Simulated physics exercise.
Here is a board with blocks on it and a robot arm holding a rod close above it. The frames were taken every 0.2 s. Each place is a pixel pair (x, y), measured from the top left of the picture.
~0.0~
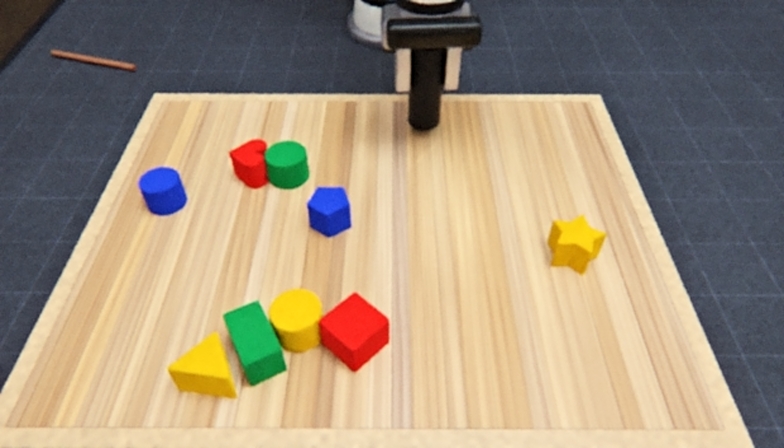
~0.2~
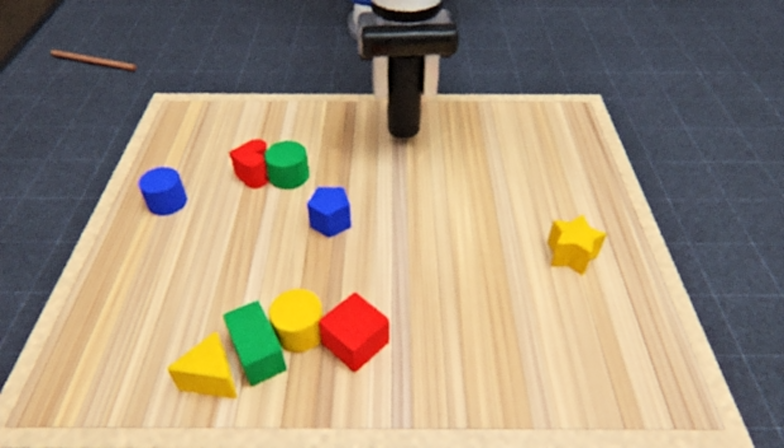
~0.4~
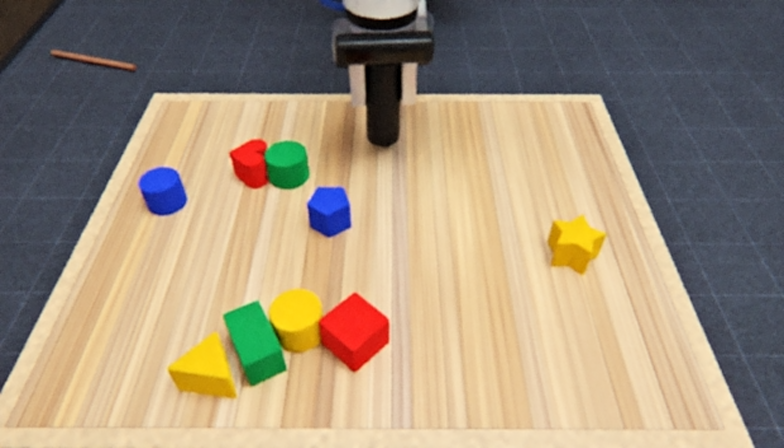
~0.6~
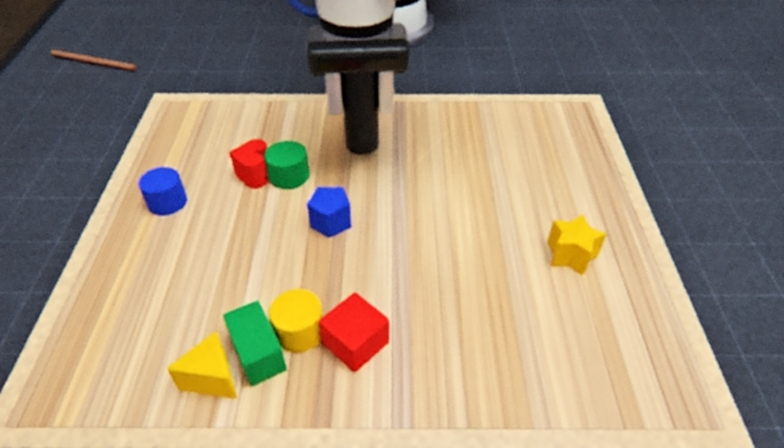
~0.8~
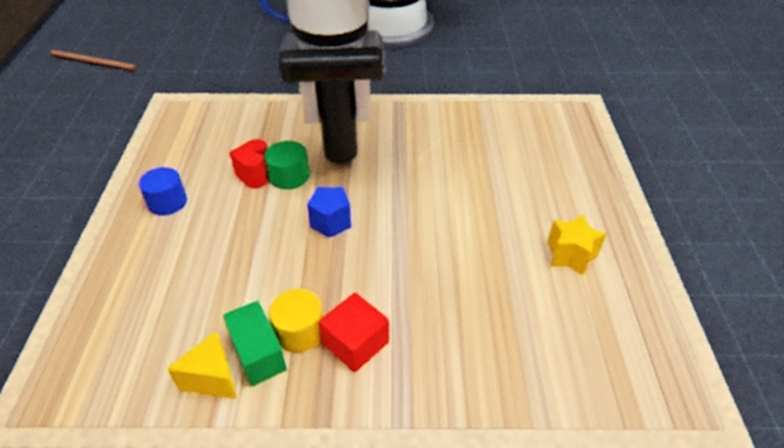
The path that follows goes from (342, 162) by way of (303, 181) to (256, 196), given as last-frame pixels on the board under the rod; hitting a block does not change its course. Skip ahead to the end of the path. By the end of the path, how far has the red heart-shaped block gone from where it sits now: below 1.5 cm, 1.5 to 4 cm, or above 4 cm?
It's set to move over 4 cm.
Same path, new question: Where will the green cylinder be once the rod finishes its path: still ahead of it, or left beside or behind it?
My answer is that the green cylinder is still ahead.
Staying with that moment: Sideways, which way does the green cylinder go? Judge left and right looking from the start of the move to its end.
Facing from start to end, it shifts right.
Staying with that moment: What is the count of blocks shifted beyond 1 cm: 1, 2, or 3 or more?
It's going to be two.
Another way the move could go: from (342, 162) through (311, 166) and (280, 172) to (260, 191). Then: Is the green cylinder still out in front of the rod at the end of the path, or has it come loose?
The rod still has the green cylinder in front of it when the path ends.
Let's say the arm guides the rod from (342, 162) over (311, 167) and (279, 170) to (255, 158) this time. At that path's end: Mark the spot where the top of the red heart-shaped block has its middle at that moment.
Near (216, 153).
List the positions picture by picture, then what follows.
Lower end of the rod (424, 122), tops of blocks, red heart-shaped block (250, 151), green cylinder (285, 153), blue five-sided block (329, 199), in the first picture.
Rod (404, 130), blocks as before, in the second picture.
Rod (383, 138), blocks as before, in the third picture.
Rod (363, 146), blocks as before, in the fourth picture.
Rod (341, 154), red heart-shaped block (250, 151), green cylinder (285, 153), blue five-sided block (329, 199), in the fifth picture.
The first path, step by step. One third of the way, rod (315, 168); red heart-shaped block (241, 151); green cylinder (274, 156).
Two thirds of the way, rod (285, 179); red heart-shaped block (219, 149), turned 35° clockwise; green cylinder (243, 162).
At the end, rod (255, 189); red heart-shaped block (206, 145), turned 60° clockwise; green cylinder (215, 165); blue five-sided block not moved.
